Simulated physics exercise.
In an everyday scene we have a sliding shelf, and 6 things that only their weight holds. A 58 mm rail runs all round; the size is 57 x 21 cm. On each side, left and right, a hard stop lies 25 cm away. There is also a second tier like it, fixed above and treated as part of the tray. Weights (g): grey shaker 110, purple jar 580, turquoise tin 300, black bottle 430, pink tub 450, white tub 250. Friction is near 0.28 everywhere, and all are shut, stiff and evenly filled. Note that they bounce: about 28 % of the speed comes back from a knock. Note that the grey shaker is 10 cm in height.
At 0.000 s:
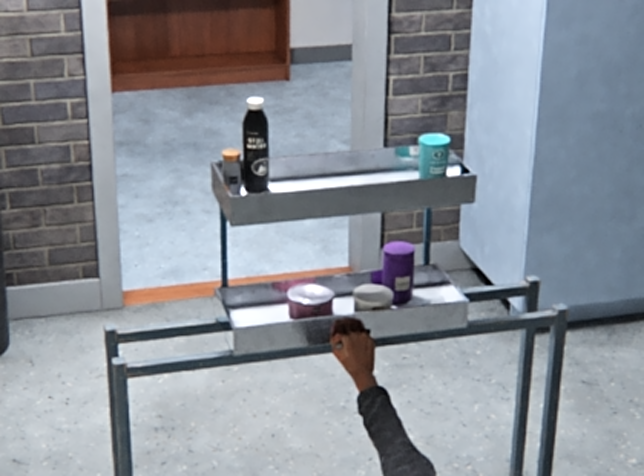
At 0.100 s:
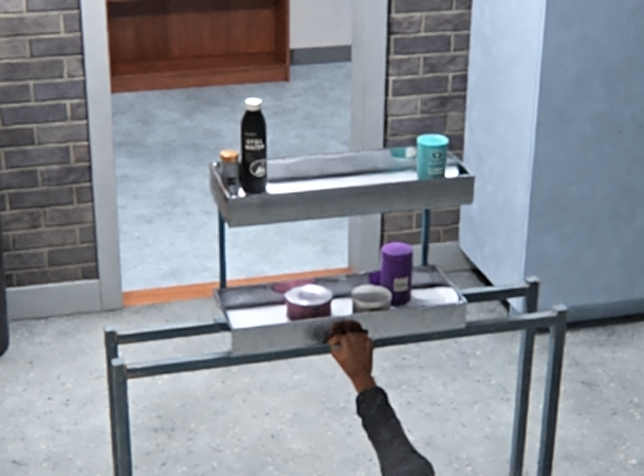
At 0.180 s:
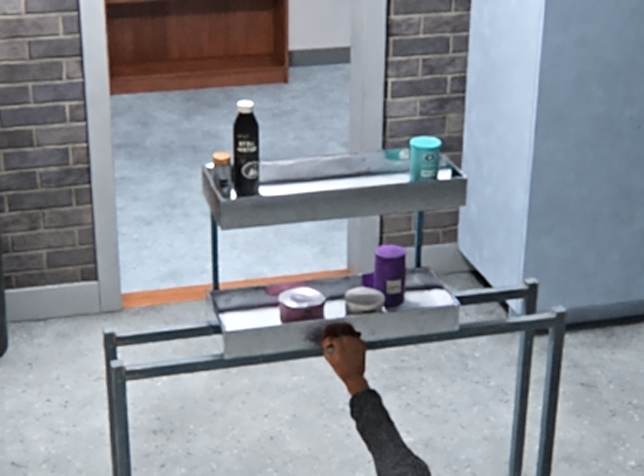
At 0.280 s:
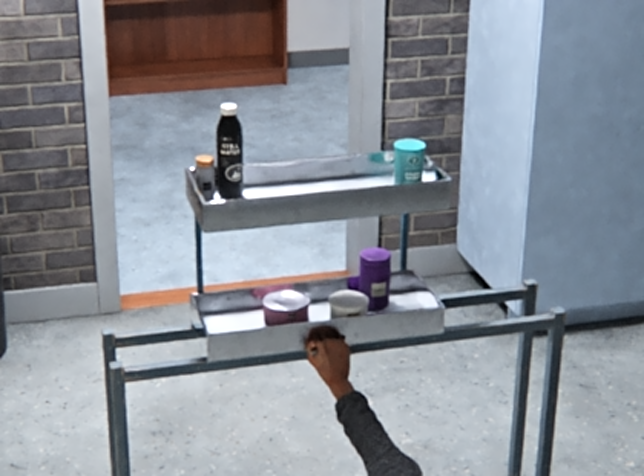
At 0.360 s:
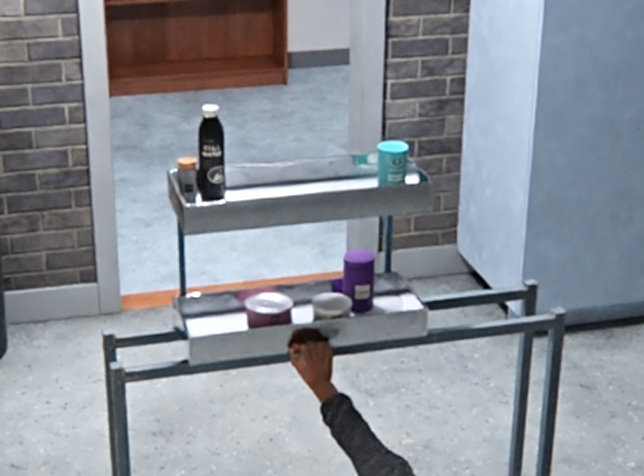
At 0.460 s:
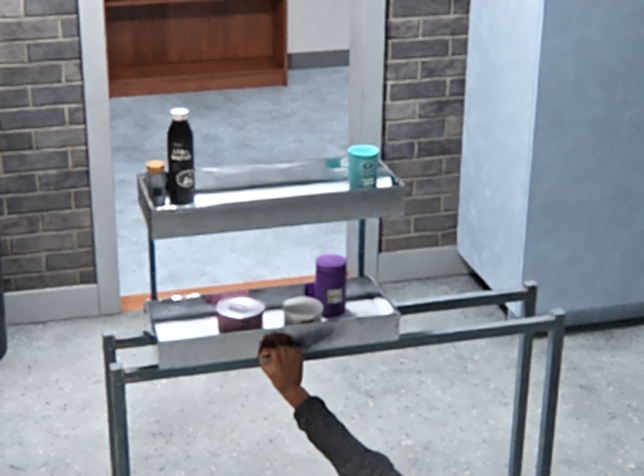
A hand slides a two-level shelf holding bottles and tubs left along a frame.
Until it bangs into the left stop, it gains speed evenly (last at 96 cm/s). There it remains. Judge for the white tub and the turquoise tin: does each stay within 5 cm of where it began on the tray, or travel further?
In order: The white tub loses its position; the turquoise tin loses its position.
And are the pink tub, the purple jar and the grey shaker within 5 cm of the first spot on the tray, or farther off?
Note: Pink tub departs its position. Purple jar departs its position. Grey shaker is left in place.
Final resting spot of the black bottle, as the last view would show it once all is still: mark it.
Resting point, approx. (126, 157) px.
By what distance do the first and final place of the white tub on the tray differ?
I'd put it at about 15 centimetres.
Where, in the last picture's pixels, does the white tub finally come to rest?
Near (208, 331).
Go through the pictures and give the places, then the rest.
Tray midway; white tub (373, 306); turquoise tin (434, 160), in the first frame.
Tray midway; black bottle (254, 146); pink tub (309, 305), in the second frame.
Tray 2 cm left; grey shaker (222, 176); purple jar (390, 276), in the third frame.
Tray 6 cm left; black bottle (230, 151); pink tub (286, 310), in the fourth frame.
Tray 10 cm left; grey shaker (187, 181); purple jar (358, 281), in the fifth frame.
Tray 17 cm left; white tub (303, 320); turquoise tin (363, 171), in the sixth frame.
By 0.66 s, tray 25 cm left; turquoise tin 9 cm from its spot near (296, 177); white tub 9 cm from its spot near (236, 328); black bottle tilted 12°.
By 0.76 s, tray 25 cm left; turquoise tin 13 cm from its spot near (276, 179); white tub 13 cm from its spot near (216, 330); purple jar 13 cm from its spot.
When it is over (1.2 s), not toppled but over 5 cm from the start, purple jar, turquoise tin, pink tub and white tub; the other 2 within 5 cm of the start. End places, in pixels of the last picture, white tub near (208, 331), turquoise tin near (268, 180).
